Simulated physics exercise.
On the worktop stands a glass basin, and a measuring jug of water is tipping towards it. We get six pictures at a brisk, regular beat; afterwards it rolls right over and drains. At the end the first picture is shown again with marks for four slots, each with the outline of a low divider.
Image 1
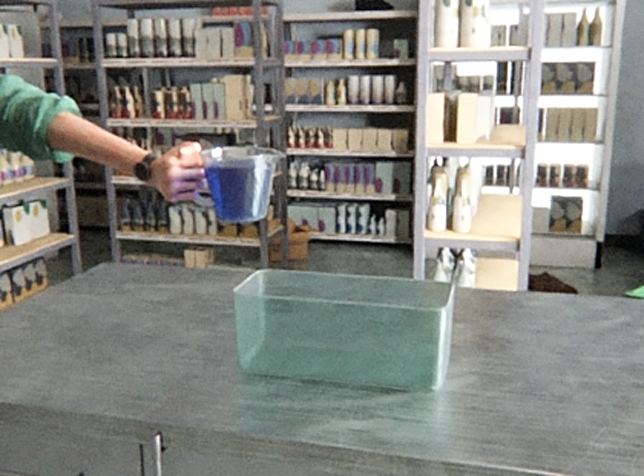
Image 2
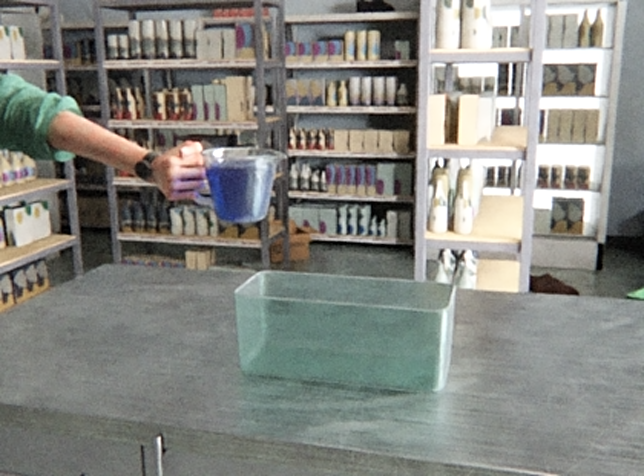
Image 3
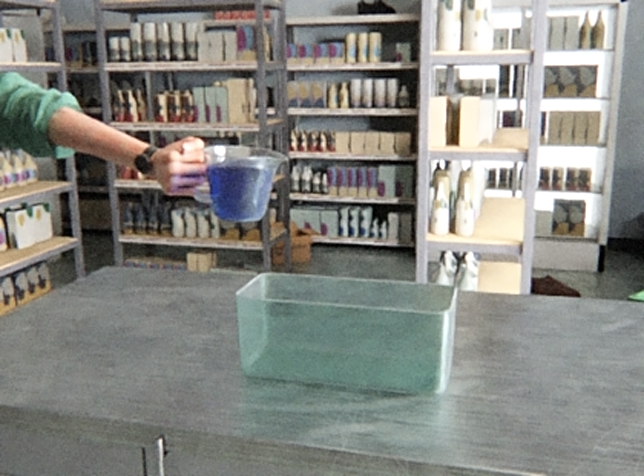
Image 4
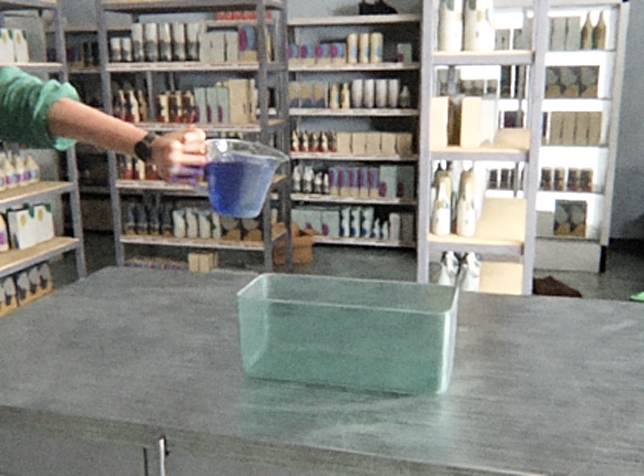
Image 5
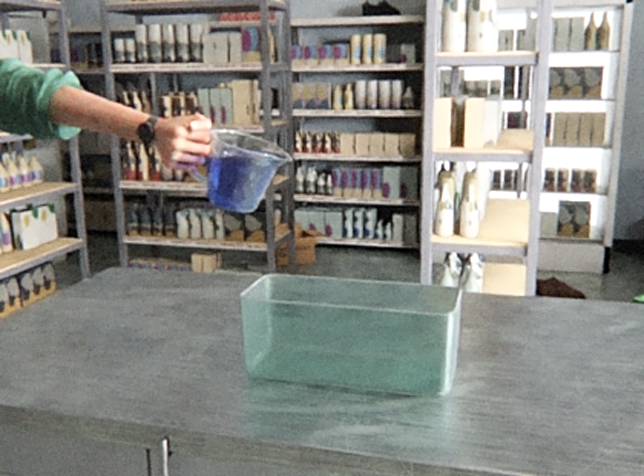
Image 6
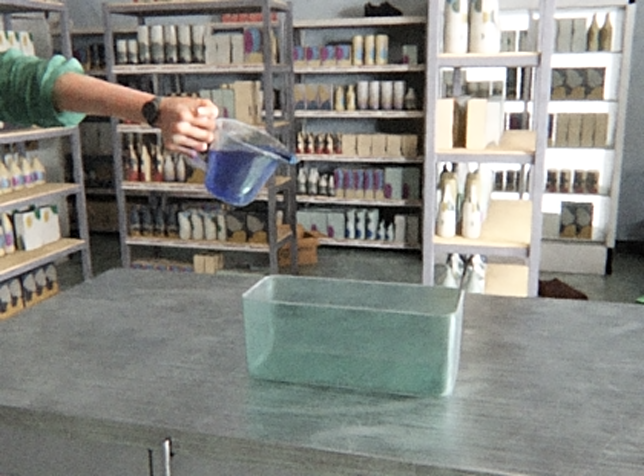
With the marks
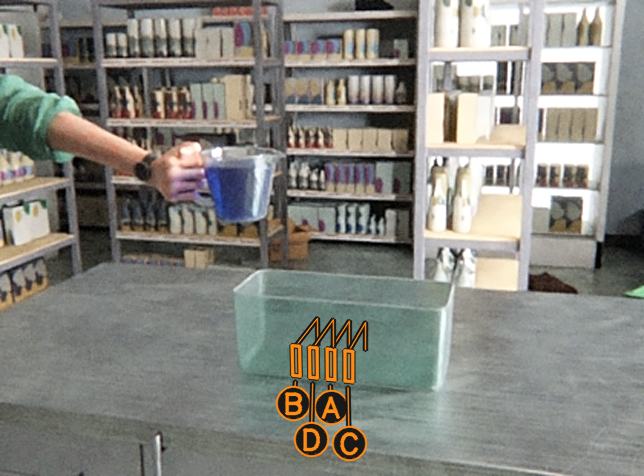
A hand in a green sleeve held a clear jug of blue liquid above and left of an empty-looking glass basin on a grey worktop, then gradually tilted it rightward until liquid reached its lip.
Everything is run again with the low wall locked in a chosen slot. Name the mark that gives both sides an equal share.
The answer is position C.
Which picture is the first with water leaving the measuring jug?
In picture 6.
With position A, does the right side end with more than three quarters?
Yes.
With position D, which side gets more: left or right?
More ends on the right.
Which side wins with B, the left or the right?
More ends on the right.
On the marked copy, A at (330, 385); B at (295, 381); C at (348, 387); D at (312, 383).
Choosing A, about 11 % ends left of the wall and 87 % right of it.
Choosing B, about 7 % ends left of the wall and 91 % right of it; 3 % is lost outside.
Choosing C, about 55 % ends left of the wall and 42 % right of it; 3 % is lost outside.
Choosing D, about 7 % ends left of the wall and 91 % right of it.
